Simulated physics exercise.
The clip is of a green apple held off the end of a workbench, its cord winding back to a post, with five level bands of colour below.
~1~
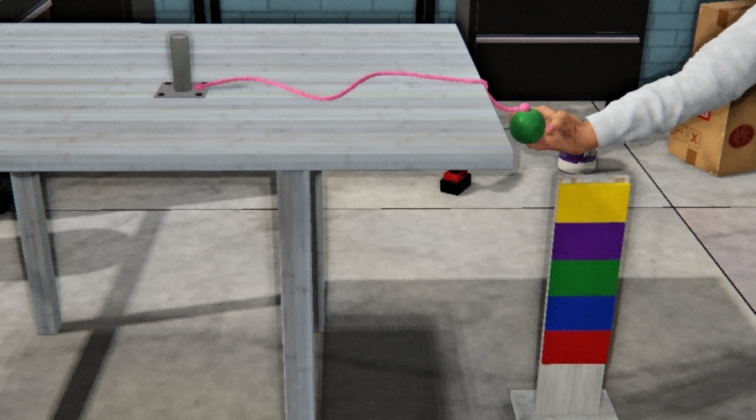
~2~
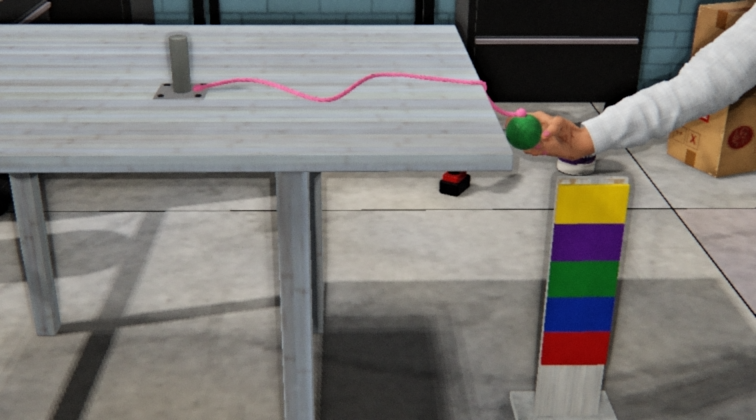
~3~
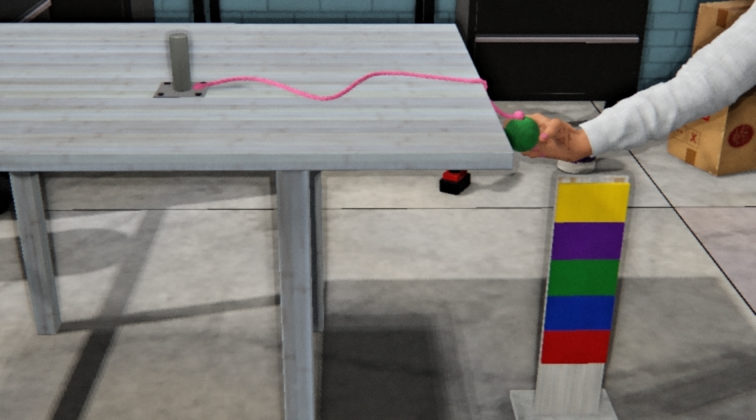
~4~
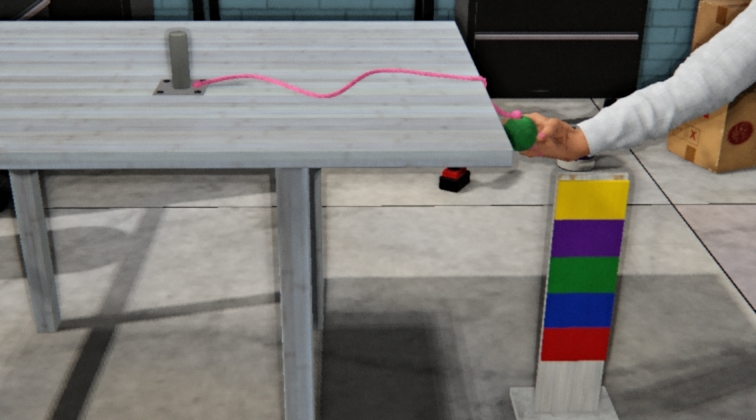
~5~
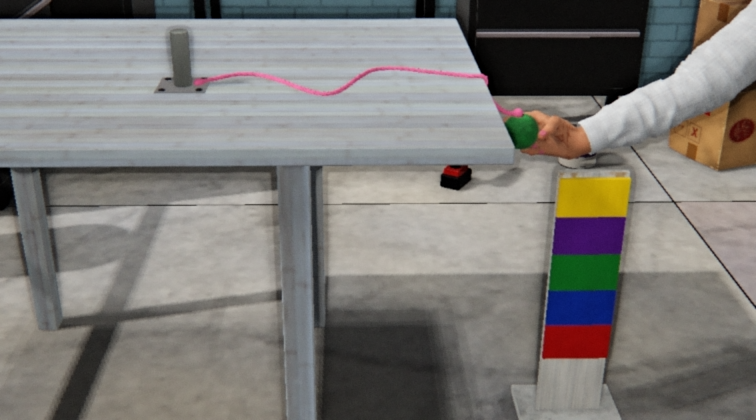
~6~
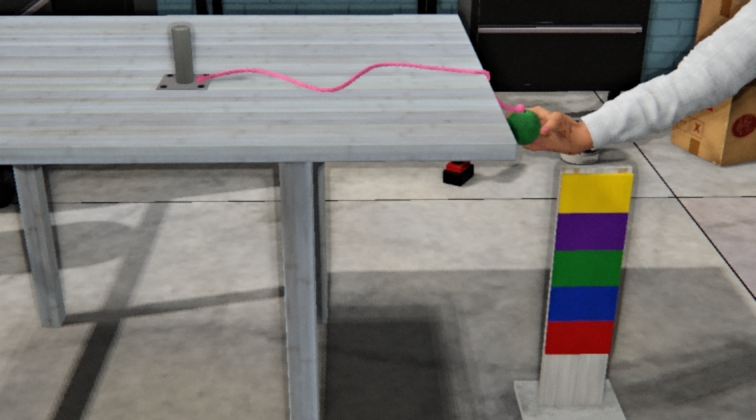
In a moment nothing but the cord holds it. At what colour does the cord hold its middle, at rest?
Its middle rests at the purple band.
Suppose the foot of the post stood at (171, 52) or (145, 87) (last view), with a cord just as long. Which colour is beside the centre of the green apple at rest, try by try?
Taking them in turn: Yellow; yellow.
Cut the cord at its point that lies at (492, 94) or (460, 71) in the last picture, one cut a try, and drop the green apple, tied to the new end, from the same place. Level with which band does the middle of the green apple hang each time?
Taking them in turn: Yellow; no band.
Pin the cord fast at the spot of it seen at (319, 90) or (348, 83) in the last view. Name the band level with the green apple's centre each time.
Taking them in turn: Yellow; yellow.
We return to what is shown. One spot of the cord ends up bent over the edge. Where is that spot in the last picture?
At (402, 65), roughly.
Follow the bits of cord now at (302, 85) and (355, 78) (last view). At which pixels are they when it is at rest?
Near (335, 78) and (417, 77).
A little later, apple near (505, 222); level with purple.
Next, apple near (450, 234); level with purple.
Later still, apple near (478, 233); level with purple.
When it is over, apple near (484, 233); level with purple. The purple one.
